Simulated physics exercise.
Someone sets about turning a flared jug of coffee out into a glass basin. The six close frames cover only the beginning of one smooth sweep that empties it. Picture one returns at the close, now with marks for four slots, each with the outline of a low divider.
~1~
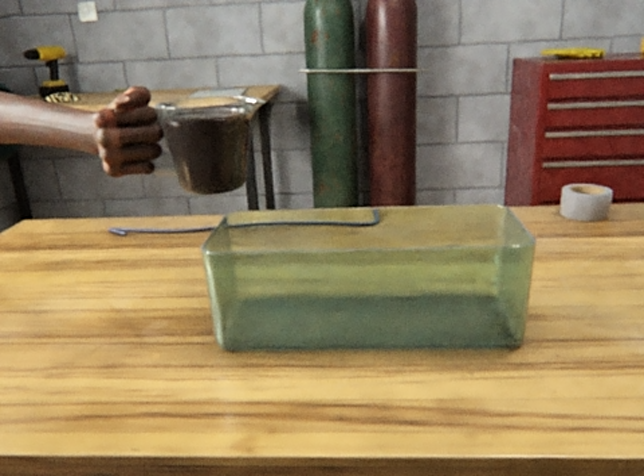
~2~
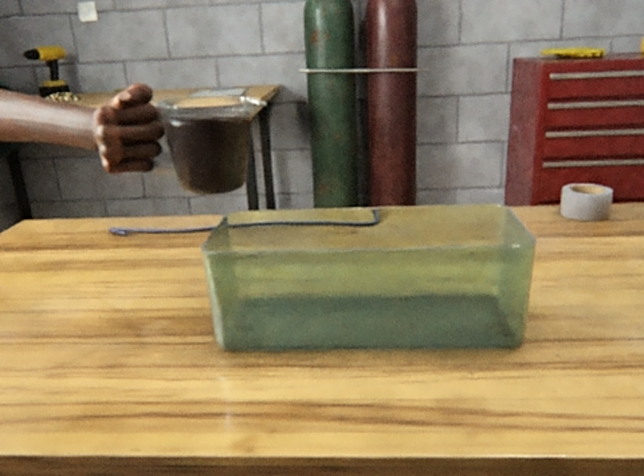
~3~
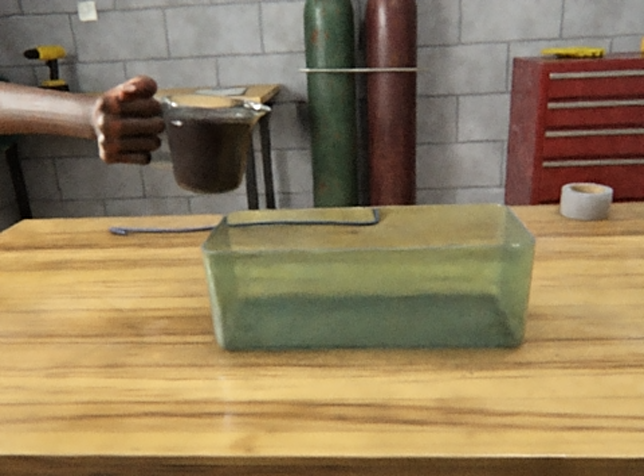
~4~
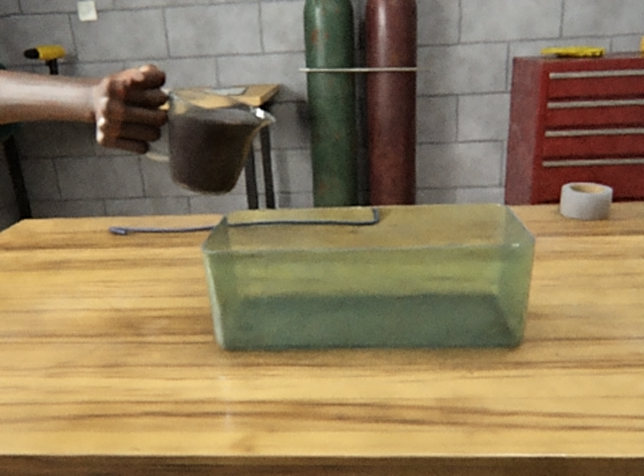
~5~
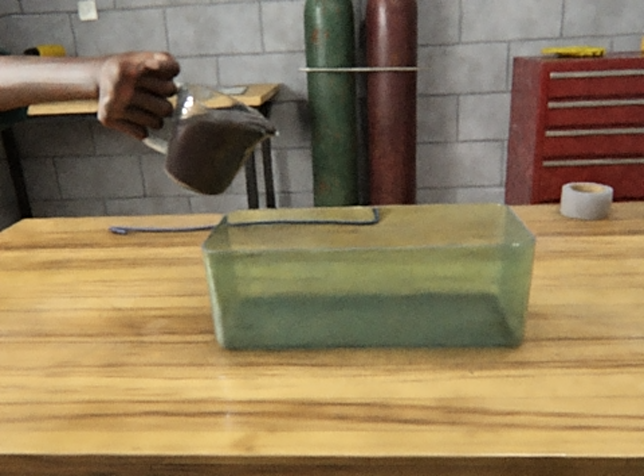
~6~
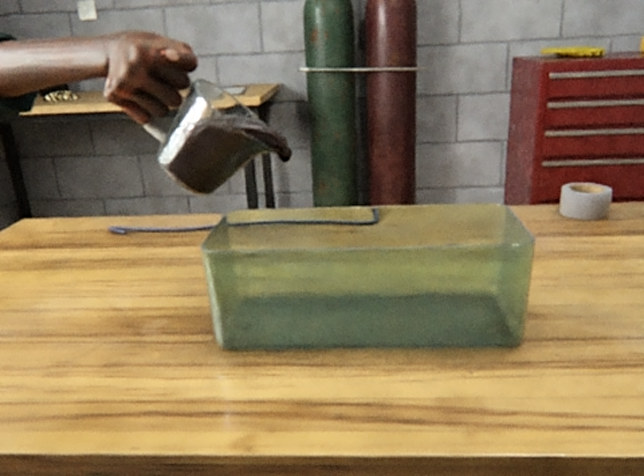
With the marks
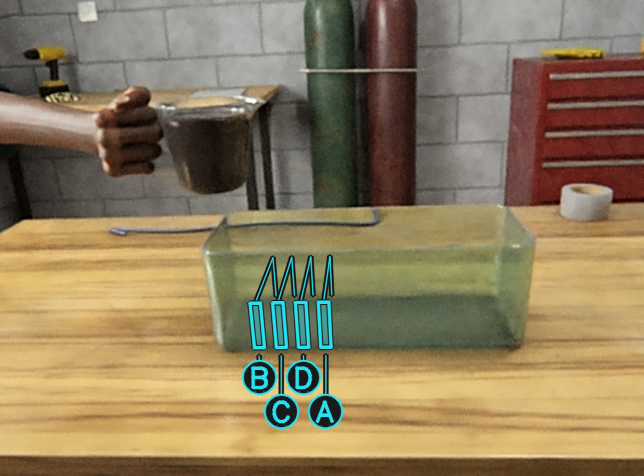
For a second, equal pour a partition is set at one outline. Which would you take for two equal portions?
It is D.
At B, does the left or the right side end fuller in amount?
The right side.
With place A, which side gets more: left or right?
The left one.
On the marked copy, A at (325, 355); B at (259, 355); C at (281, 355); D at (303, 355).
For place A, about 79 % ends left of the wall and 20 % right of it.
For place B, about 3 % ends left of the wall and 97 % right of it.
For place C, about 16 % ends left of the wall and 83 % right of it.
For place D, about 47 % ends left of the wall and 52 % right of it.
